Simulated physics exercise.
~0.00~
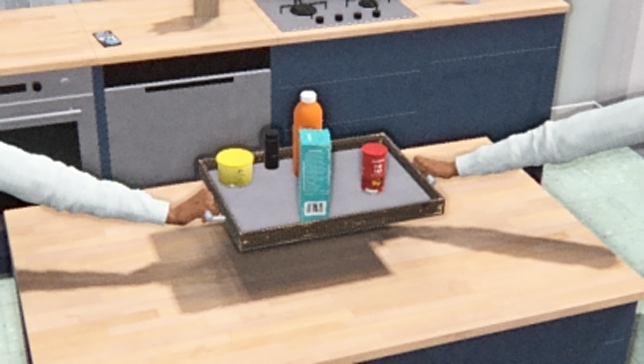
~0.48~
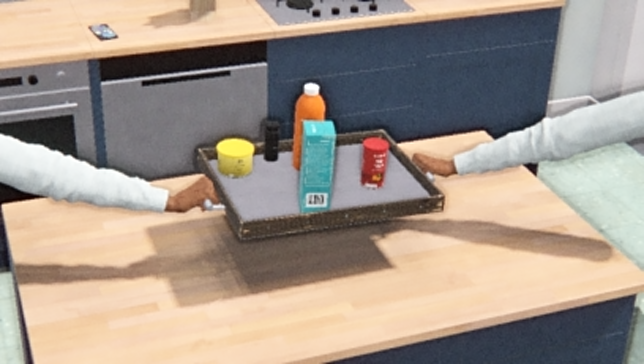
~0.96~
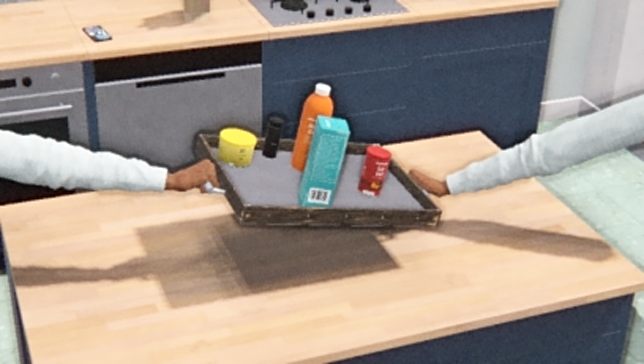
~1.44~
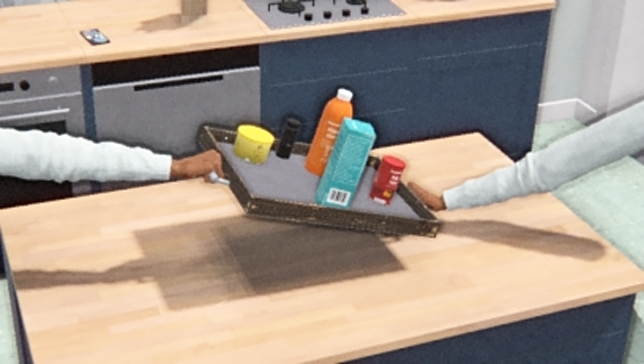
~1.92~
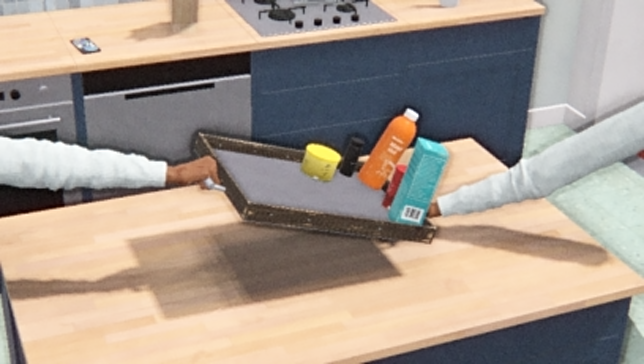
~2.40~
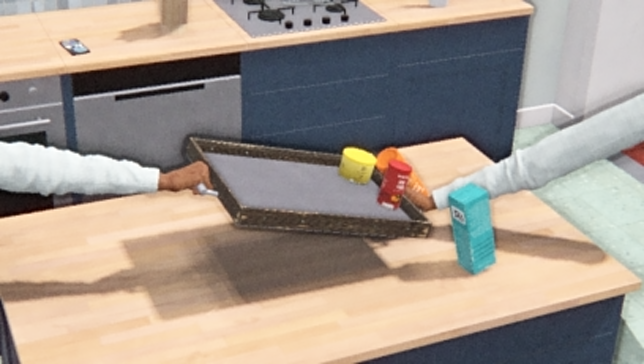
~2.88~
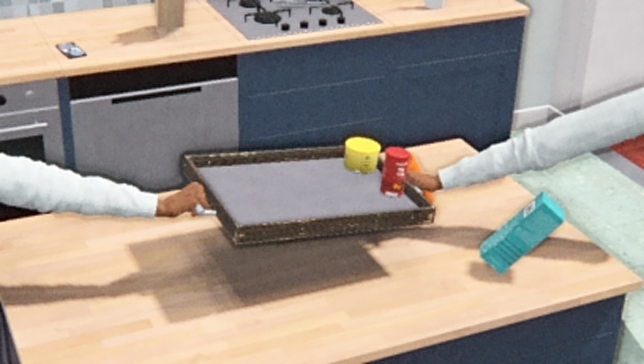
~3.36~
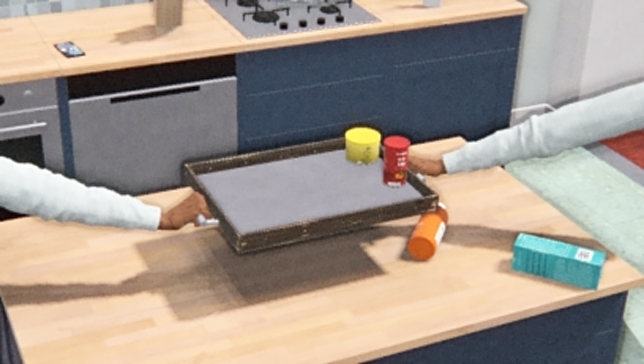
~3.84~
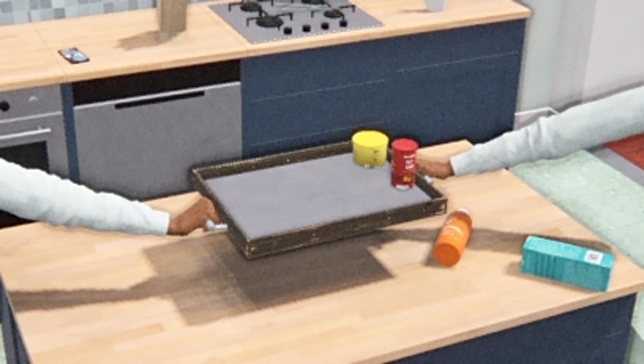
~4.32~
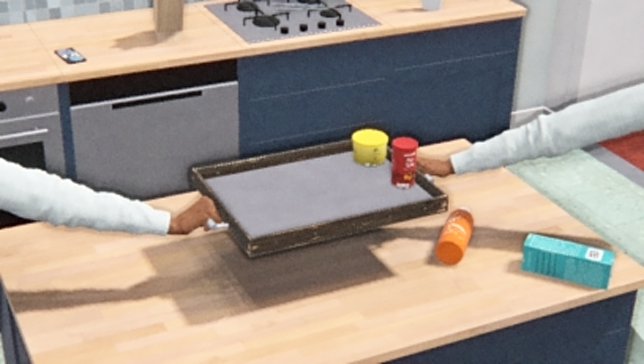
A dark-rimmed serving tray with a grey base is held by two hands, one on each side, above a wooden kitchen counter, seen from slightly above. On it stand a yellow tub, a black shaker, an orange bottle, a turquoise carton and a red tin. The tray tips down to the right, and the items lean and slide that way. The carton topples over the edge onto the counter, and the bottle and shaker go over too. The tray levels with the tub and tin upright at its right end, while the bottle and carton lie on the counter, the shaker out of sight.
